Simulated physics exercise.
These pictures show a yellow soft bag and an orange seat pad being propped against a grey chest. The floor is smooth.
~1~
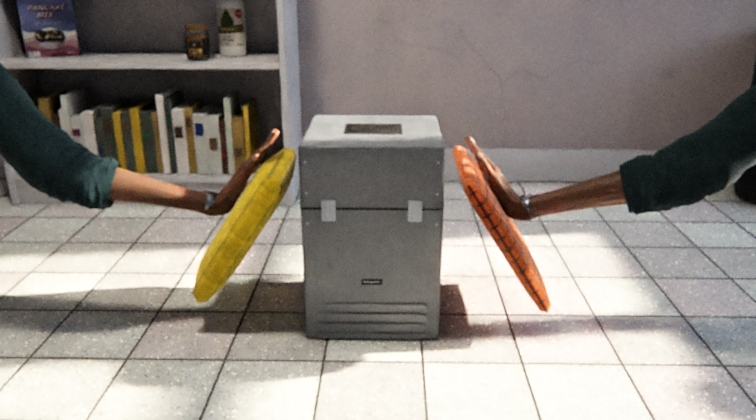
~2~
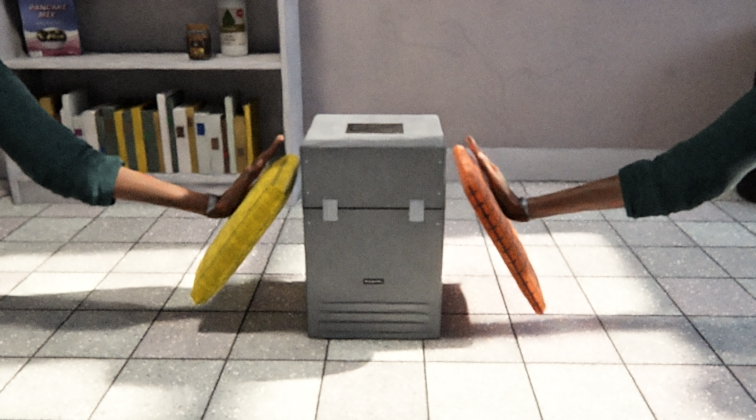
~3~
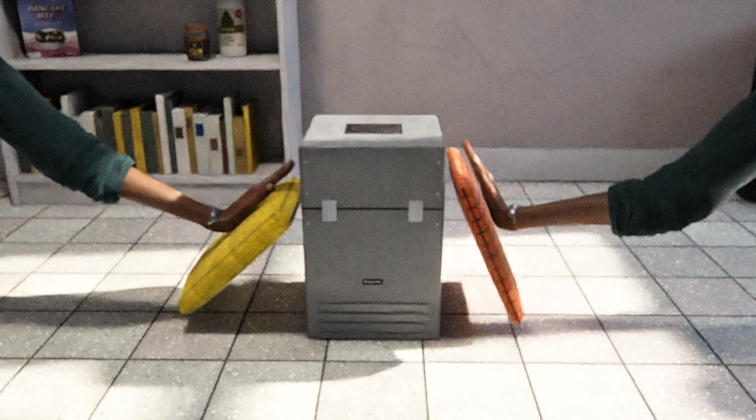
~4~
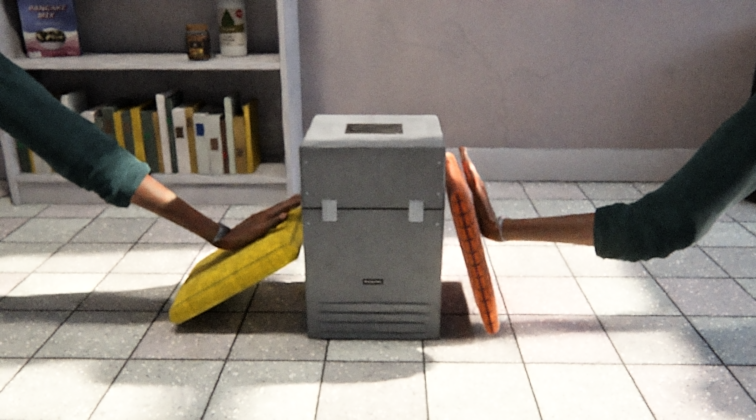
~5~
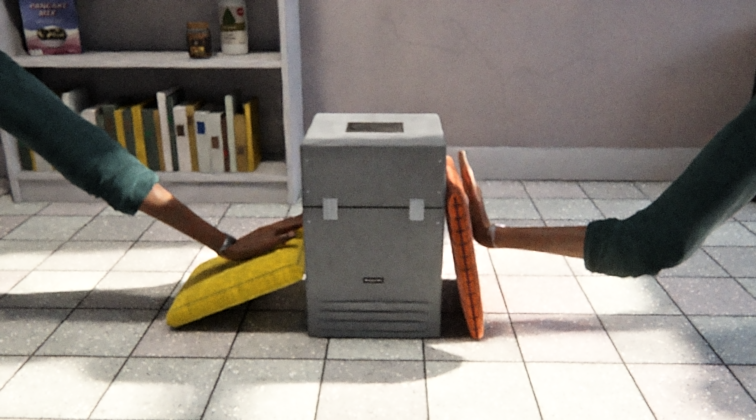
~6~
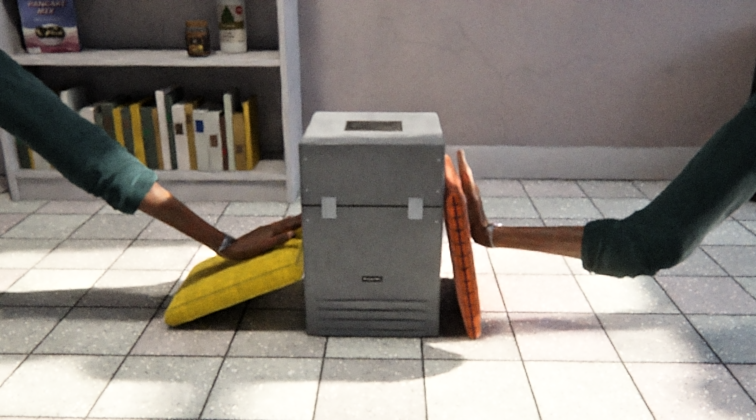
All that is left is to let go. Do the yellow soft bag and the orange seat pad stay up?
Outcome: The yellow soft bag slumps to the floor and the orange seat pad remains propped up.
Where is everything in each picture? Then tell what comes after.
In the first frame, soft bag foot (200, 298), head (274, 184); seat pad foot (545, 308), head (470, 188).
In the second frame, soft bag foot (198, 300); seat pad foot (540, 310).
In the third frame, soft bag foot (184, 309); seat pad foot (518, 319).
In the fourth frame, soft bag foot (175, 318); seat pad foot (492, 330).
In the fifth frame, soft bag foot (171, 321); seat pad foot (477, 335).
In the sixth frame, soft bag foot (170, 320), head (298, 273), at a low slant; seat pad foot (474, 334), head (453, 199), almost upright.
Then, 0.24 s later than the last view, soft bag flat on the floor near (242, 289); seat pad against the side near (458, 242).
Finally, soft bag flat on the floor near (241, 290); seat pad against the side near (458, 242). The yellow soft bag slides down flat and the orange seat pad keeps leaning.
